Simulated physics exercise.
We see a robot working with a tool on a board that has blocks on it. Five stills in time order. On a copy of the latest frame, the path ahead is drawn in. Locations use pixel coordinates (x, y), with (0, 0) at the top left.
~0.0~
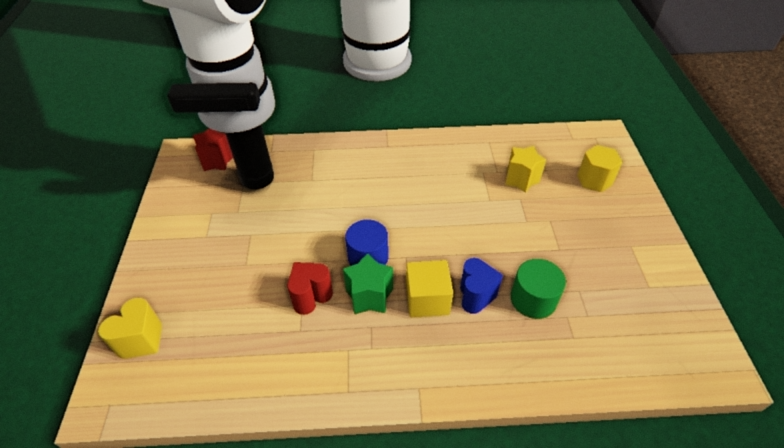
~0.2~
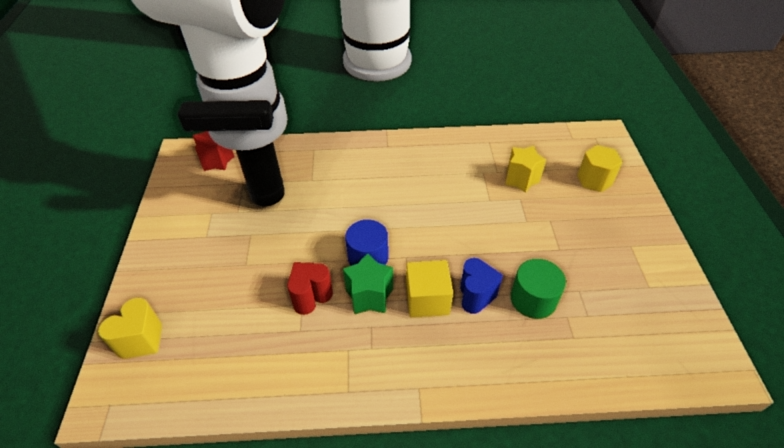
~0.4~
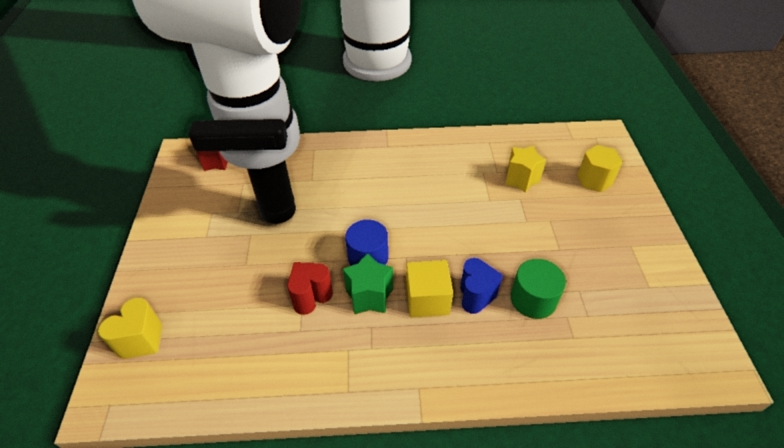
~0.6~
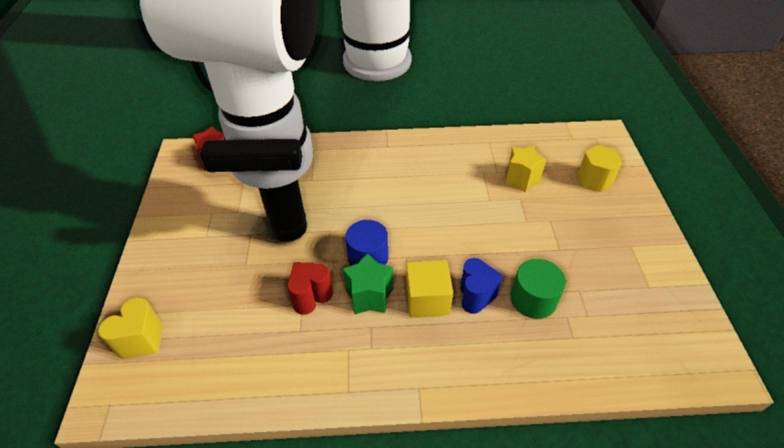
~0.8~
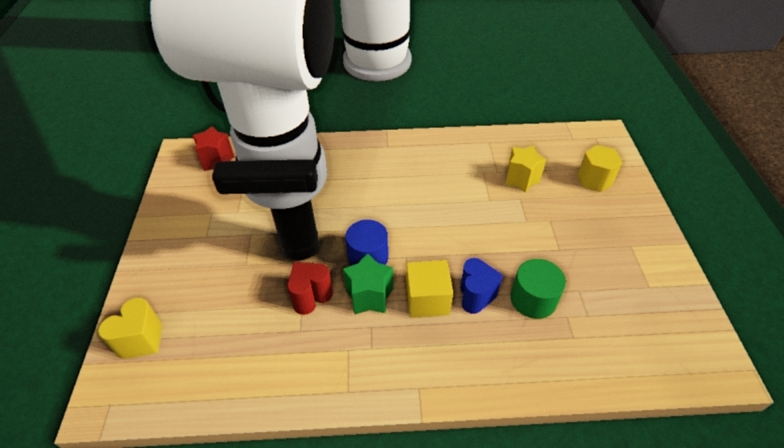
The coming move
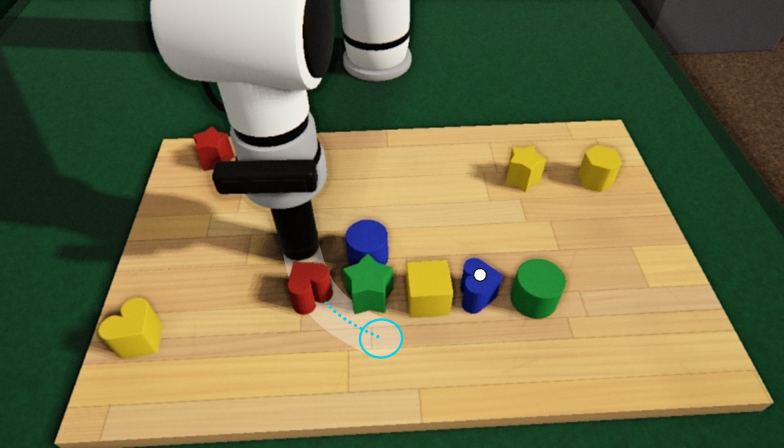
A robot arm moves its black tool down and right across the board toward still blocks.
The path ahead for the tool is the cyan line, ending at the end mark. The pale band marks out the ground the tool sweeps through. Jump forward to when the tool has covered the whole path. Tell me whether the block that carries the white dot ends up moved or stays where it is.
By the last moment, the block that carries the white dot will still be in its place.
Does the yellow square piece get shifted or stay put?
That block stays in place.
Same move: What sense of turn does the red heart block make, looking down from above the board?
Short answer: Clockwise.
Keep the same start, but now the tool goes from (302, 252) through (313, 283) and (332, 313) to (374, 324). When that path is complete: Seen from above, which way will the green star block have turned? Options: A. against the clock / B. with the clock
(A)
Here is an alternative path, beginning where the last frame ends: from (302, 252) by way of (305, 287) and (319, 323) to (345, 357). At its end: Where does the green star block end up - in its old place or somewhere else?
It stays.
Path on the board, from (302, 252) by way of (314, 286) and (341, 316) to (381, 338); the dot is on the blue heart block.
What follows on the original path. One third of the way, tool (313, 280); red heart block (312, 295).
Two thirds of the way, tool (340, 311); red heart block (320, 327), turned 20° clockwise; green star block (372, 275), turned 15° anticlockwise.
At the end, tool (381, 333); red heart block (320, 330), turned 25° clockwise; green star block (380, 276), turned 45° anticlockwise; yellow square piece in place; blue heart block in place.
